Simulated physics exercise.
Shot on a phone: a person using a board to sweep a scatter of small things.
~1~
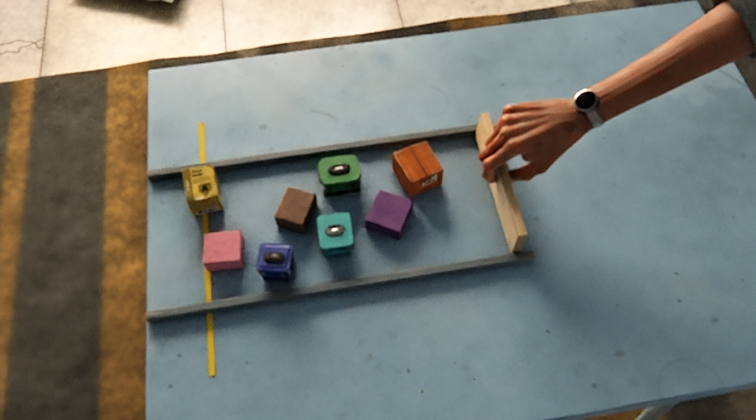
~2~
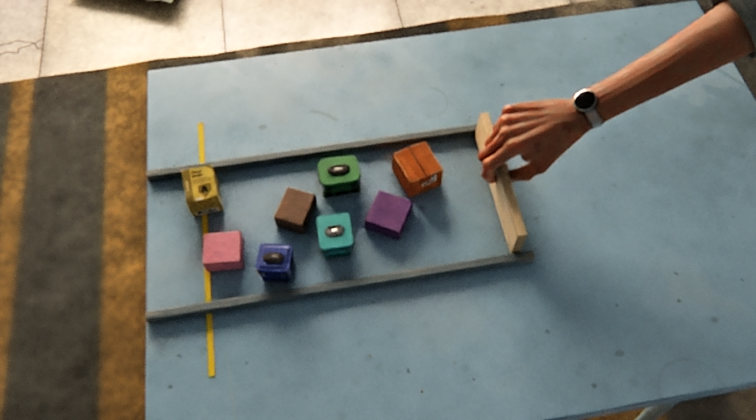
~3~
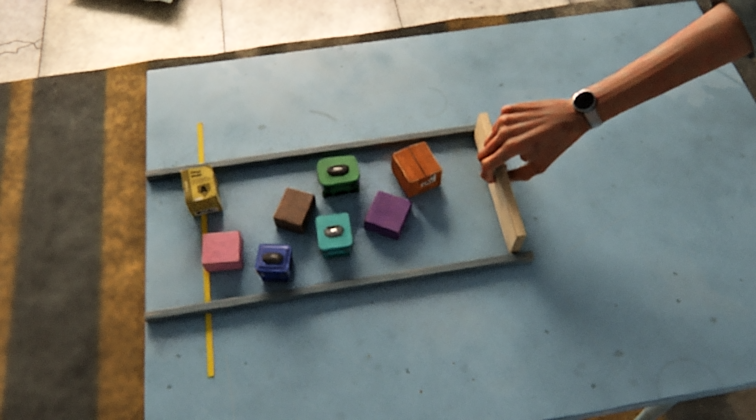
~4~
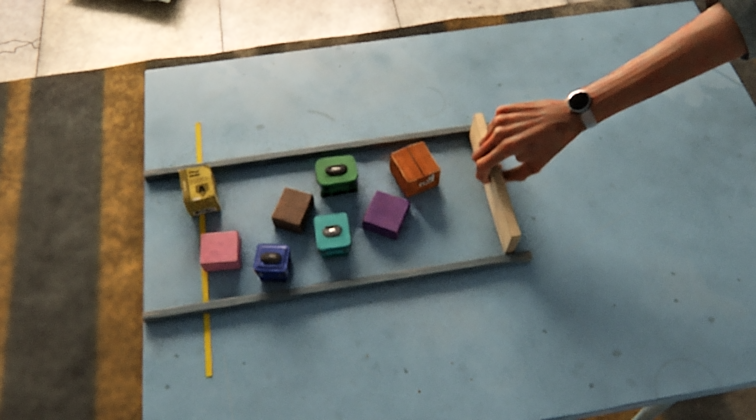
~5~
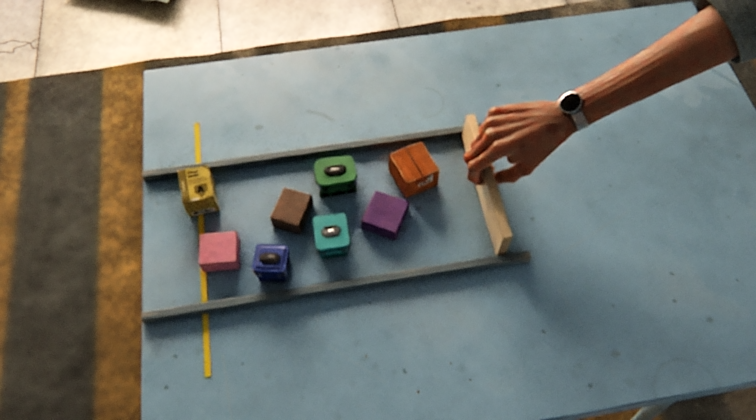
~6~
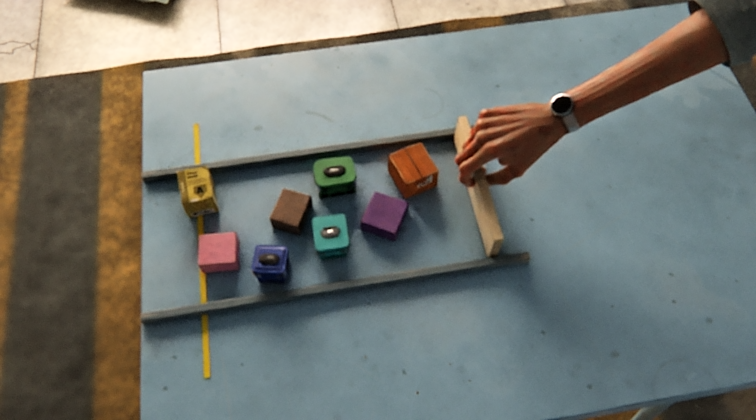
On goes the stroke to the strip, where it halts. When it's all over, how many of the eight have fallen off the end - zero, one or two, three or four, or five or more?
The push drops a trio or a foursome off the table.
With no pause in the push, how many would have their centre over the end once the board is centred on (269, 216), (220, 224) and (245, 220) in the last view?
0; 3; 0.
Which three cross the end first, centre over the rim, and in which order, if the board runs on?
Going earliest first, it's the yellow box, next the pink block, and after that the blue case.
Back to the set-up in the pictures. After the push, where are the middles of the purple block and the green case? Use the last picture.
The one named first is at (181, 255), the next at (139, 194).
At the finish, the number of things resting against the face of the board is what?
I count 2 of them.
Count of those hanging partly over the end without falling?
The count is 3.
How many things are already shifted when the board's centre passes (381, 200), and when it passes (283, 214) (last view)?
I get 4 at the one place and 8 at the other.
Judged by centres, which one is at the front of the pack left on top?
Result - foremost is the green case.
Early on, none off yet; yellow box at rest near (198, 192); pink block at rest near (219, 253); blue case at rest near (272, 264).
A while later, none off yet; yellow box at rest near (198, 192); pink block moving near (208, 254); blue case travelled about its own width near (236, 279).
Further along, none off yet; yellow box travelled about its own width near (142, 197); pink block travelled well along near (152, 257); blue case travelled well along near (155, 291).
Finally, the number that fall off is three or four; lost, blue case, pink block and yellow box.
